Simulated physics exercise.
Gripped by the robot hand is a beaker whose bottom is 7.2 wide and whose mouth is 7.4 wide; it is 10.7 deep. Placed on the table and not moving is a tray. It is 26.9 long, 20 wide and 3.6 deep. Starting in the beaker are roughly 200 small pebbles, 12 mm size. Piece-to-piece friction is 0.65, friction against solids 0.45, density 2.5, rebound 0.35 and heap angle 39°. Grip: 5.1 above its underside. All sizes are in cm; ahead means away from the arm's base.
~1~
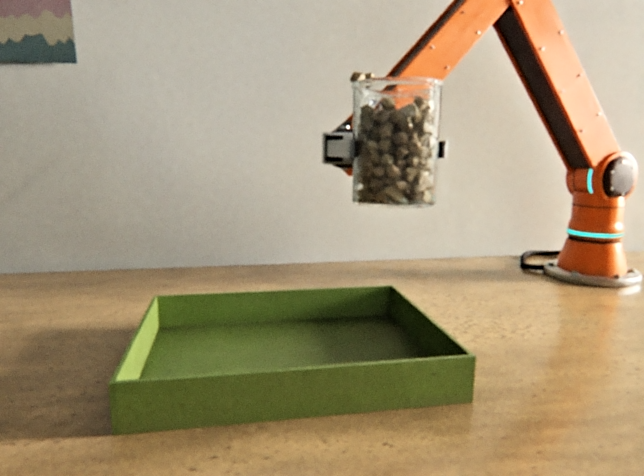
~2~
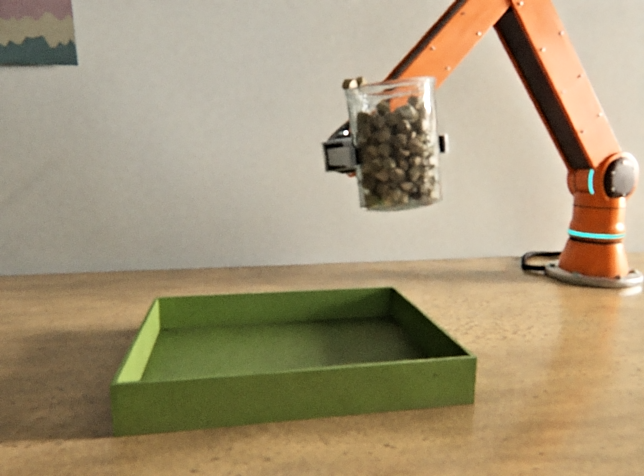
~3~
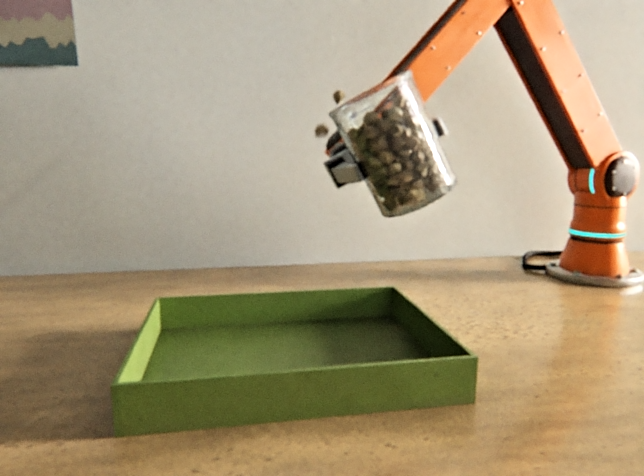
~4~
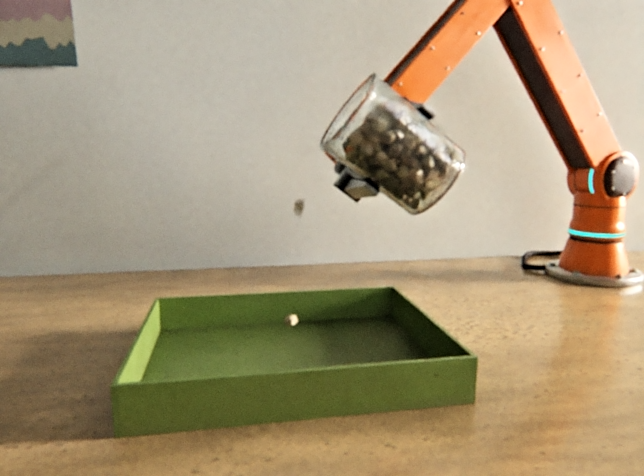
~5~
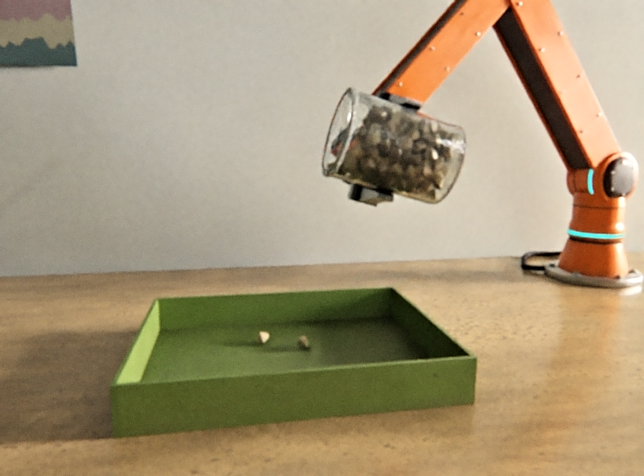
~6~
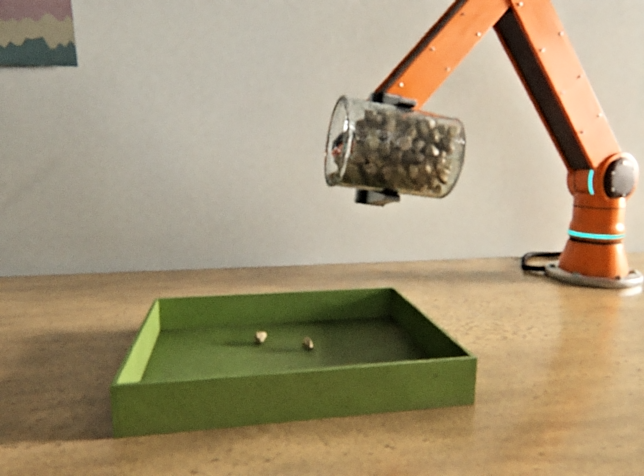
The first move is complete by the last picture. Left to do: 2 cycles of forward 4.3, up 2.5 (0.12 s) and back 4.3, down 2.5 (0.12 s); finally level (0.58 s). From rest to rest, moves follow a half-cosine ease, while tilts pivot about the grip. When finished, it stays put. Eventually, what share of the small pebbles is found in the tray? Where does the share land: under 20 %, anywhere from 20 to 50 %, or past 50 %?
It lands past 50 %.
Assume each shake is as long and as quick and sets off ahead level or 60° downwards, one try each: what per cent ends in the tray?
You'd get about 55 per cent with the first setting and about 10 per cent with the second.
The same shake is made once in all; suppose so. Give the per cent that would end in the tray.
That share would be near 60 percent.
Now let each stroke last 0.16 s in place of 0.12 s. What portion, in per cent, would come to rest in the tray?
In that case about 45 in a hundred.
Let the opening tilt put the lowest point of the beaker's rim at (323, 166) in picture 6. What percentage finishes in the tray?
About 50 %.
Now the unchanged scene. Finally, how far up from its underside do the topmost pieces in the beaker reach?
4.5 cm.
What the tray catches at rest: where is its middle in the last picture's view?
Centre estimate: About (226, 359).
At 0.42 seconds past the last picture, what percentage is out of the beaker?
55 %.
Then, 0.42 s later, tilted 82° forward, highest piece 22 above the table; 106 in the tray, 87 in the beaker, 10 in flight or on a rim.
Then, 0.85 s later, tilted 24° forward, highest piece 22 above the table; 165 in the tray, 37 in the beaker, 1 on the table or floor.
Then, 1.26 s later, level, highest piece 19 above the table; 165 in the tray, 37 in the beaker, 1 on the table or floor.
Then, 2.31 s later, level, highest piece 19 above the table; 165 in the tray, 37 in the beaker, 1 on the table or floor.
At rest, 165 in the tray, 37 in the beaker, 1 on the table or floor. That is 81 % in the tray.
